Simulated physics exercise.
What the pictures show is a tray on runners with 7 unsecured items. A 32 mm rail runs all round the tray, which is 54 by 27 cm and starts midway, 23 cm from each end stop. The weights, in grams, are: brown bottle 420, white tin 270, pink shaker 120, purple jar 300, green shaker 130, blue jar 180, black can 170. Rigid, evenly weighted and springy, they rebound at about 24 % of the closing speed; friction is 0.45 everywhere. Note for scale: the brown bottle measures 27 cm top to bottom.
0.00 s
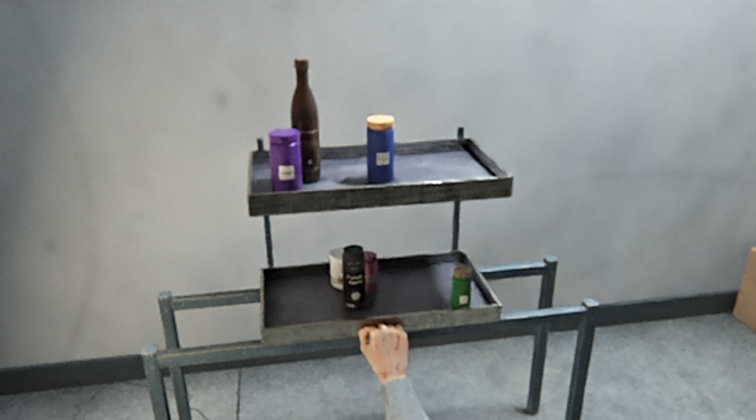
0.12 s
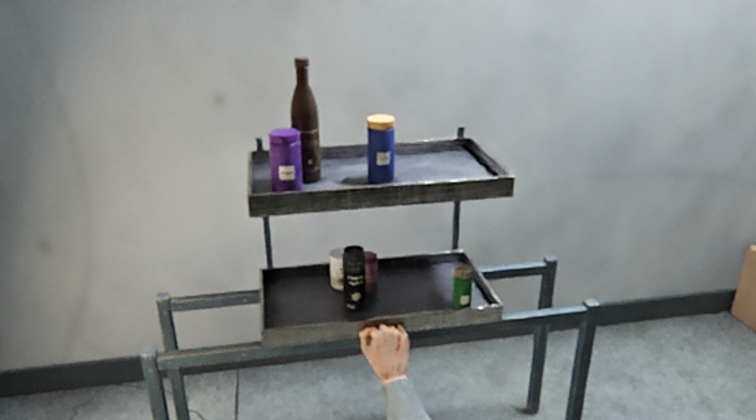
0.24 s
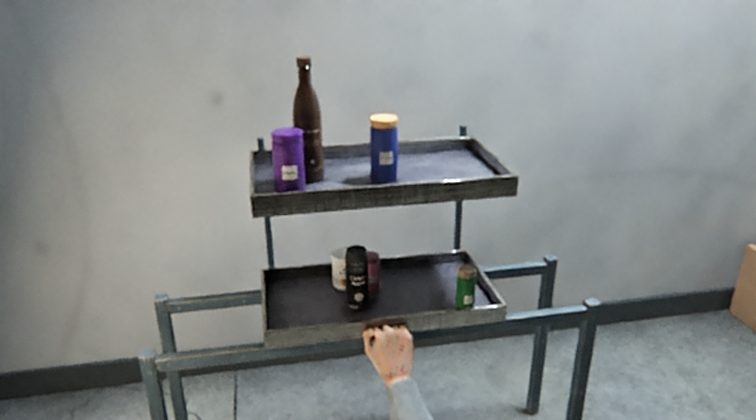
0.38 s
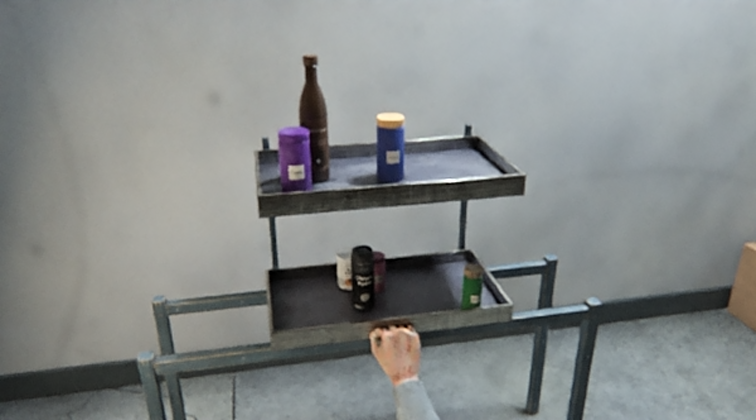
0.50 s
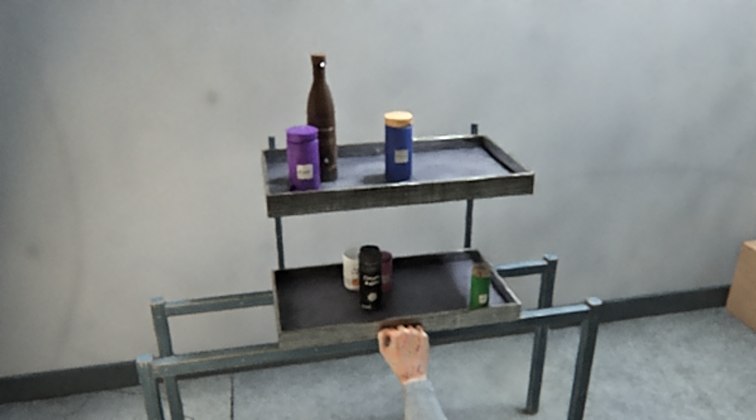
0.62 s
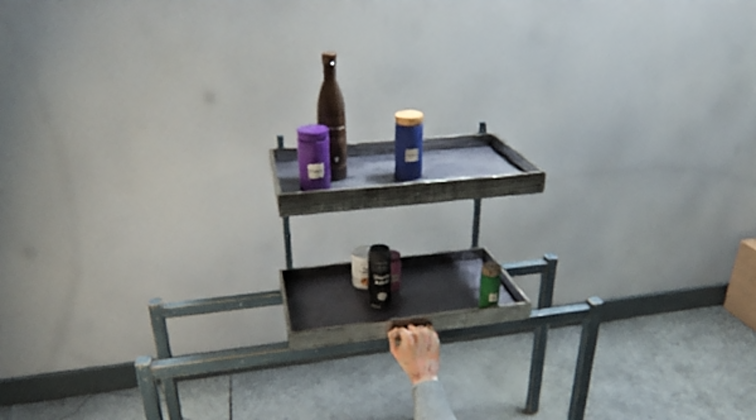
A two-level tray on a metal frame, gripped at its lower front edge by a hand, sits almost still at first, with bottles, jars and cans standing on both levels. The hand then shifts it a short way to the right, and the items ride along, upright and in the same arrangement.
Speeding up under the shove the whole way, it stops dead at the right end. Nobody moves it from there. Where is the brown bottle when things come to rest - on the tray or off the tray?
It will still be there on the tray.
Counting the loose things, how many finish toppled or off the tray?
1.
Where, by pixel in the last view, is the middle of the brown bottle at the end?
It ends up at about (467, 141).
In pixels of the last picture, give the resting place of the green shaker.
At about (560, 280).
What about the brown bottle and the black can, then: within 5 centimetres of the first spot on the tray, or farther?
As for the brown bottle, it winds up somewhere else, and the black can remains where it was.
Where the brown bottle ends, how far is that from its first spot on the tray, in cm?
Net distance near 21 cm.
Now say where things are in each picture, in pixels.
The first picture shows tray midway; brown bottle (305, 121).
The second picture shows tray midway; purple jar (286, 163); green shaker (462, 291).
In the third picture, tray has slid 1 cm right; blue jar (384, 149); black can (357, 279).
In the fourth picture, tray has slid 2 cm right; white tin (350, 269); pink shaker (376, 272).
In the fifth picture, tray has slid 4 cm right; purple jar (303, 161); green shaker (480, 290).
In the sixth picture, tray has slid 6 cm right; brown bottle (331, 117); blue jar (409, 146).
Around 1.22 s, tray has slid 23 cm right; brown bottle at 4° to upright near (414, 111); green shaker at 4° to upright; black can at 3° to upright.
Around 1.62 s, tray has slid 23 cm right; brown bottle at 21° to upright near (432, 110); green shaker at 3° to upright.
Around 1.92 s, tray has slid 23 cm right; brown bottle at 54° to upright near (462, 120); blue jar at 8° to upright.
Around 2.22 s, tray has slid 23 cm right; brown bottle on its side near (475, 146); blue jar at 3° to upright.
Finally (4.0 s), on their side or leaning hard on the tray, brown bottle; the other 6 still in place (within 5 cm). In the last view, brown bottle near (467, 141).
